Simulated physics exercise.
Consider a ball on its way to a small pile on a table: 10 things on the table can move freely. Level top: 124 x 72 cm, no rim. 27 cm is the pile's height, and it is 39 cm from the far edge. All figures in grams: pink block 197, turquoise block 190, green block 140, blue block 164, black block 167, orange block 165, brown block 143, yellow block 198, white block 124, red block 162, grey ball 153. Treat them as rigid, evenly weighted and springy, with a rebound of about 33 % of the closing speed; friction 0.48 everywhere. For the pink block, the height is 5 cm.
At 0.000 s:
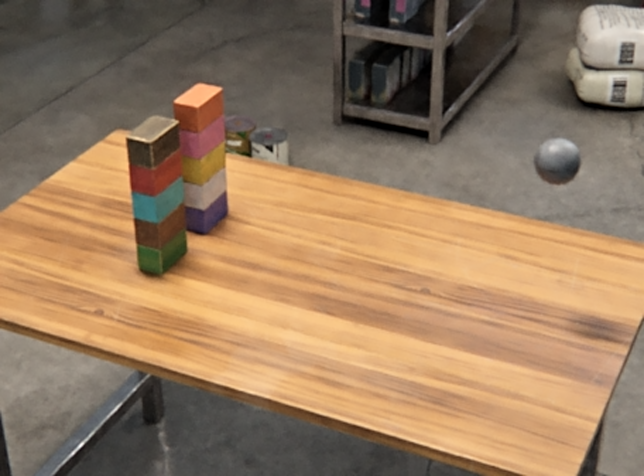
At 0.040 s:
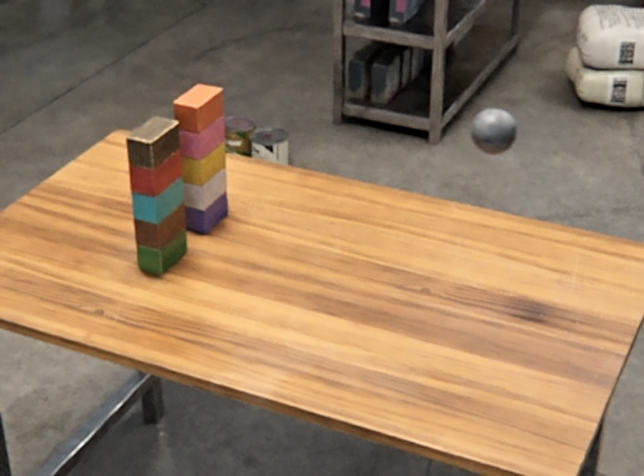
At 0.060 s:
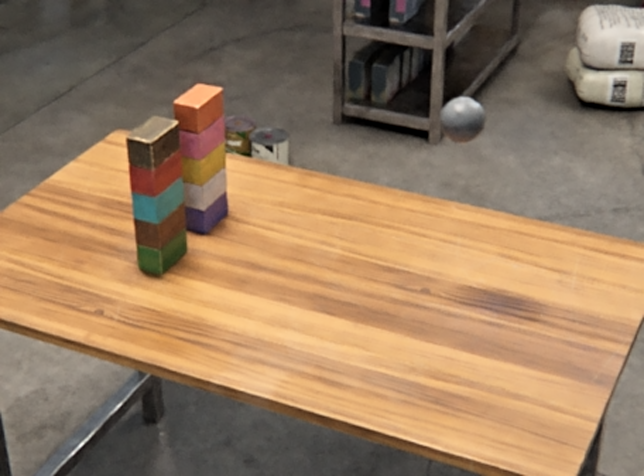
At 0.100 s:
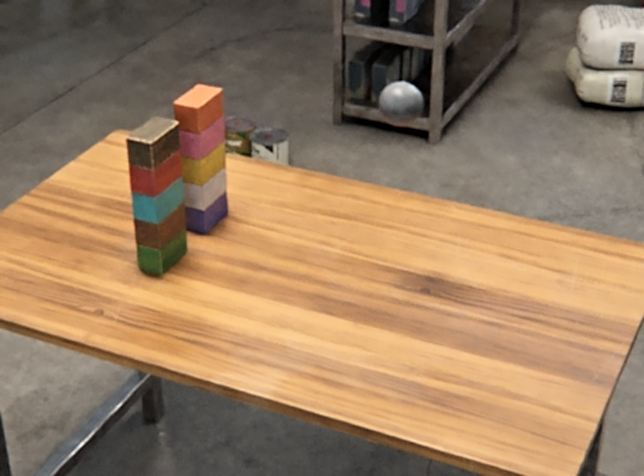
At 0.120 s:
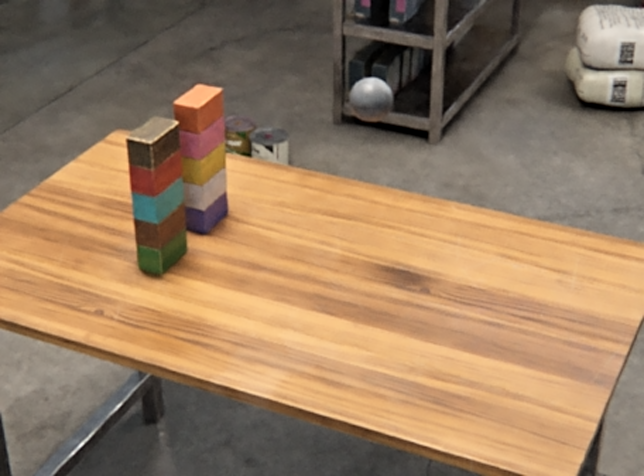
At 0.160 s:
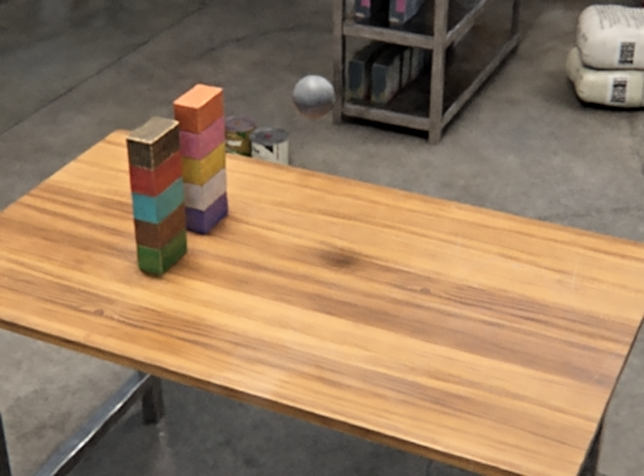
A grey ball moves left through the air above a table toward two block stacks.
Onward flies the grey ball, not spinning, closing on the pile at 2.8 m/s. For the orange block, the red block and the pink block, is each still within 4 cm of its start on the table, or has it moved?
My prediction: The orange block goes beyond the limit; the red block does not pass the limit; the pink block goes beyond the limit.
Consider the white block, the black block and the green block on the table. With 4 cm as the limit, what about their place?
First, the white block is moved away; second, the black block stays in its position; third, the green block stays in its position.
After 0.36 s, grey ball near (229, 161); orange block 54° off upright near (108, 115); pink block 19° off upright near (176, 131); yellow block 19° off upright.
After 0.56 s, grey ball near (272, 216); orange block now off the table; pink block 74° off upright near (130, 166); yellow block 73° off upright.
After 0.66 s, grey ball near (283, 218); pink block on its side near (112, 176); yellow block on its side; white block on its side.
After 0.96 s, grey ball near (290, 219); pink block on its side near (81, 180); yellow block on its side; white block on its side.
In the end (1.3 s), off the table, orange block; toppled on the table, pink block, yellow block and white block; the other 6 under 4 cm from the start. At the end, from the last picture's camera, red block near (156, 170).
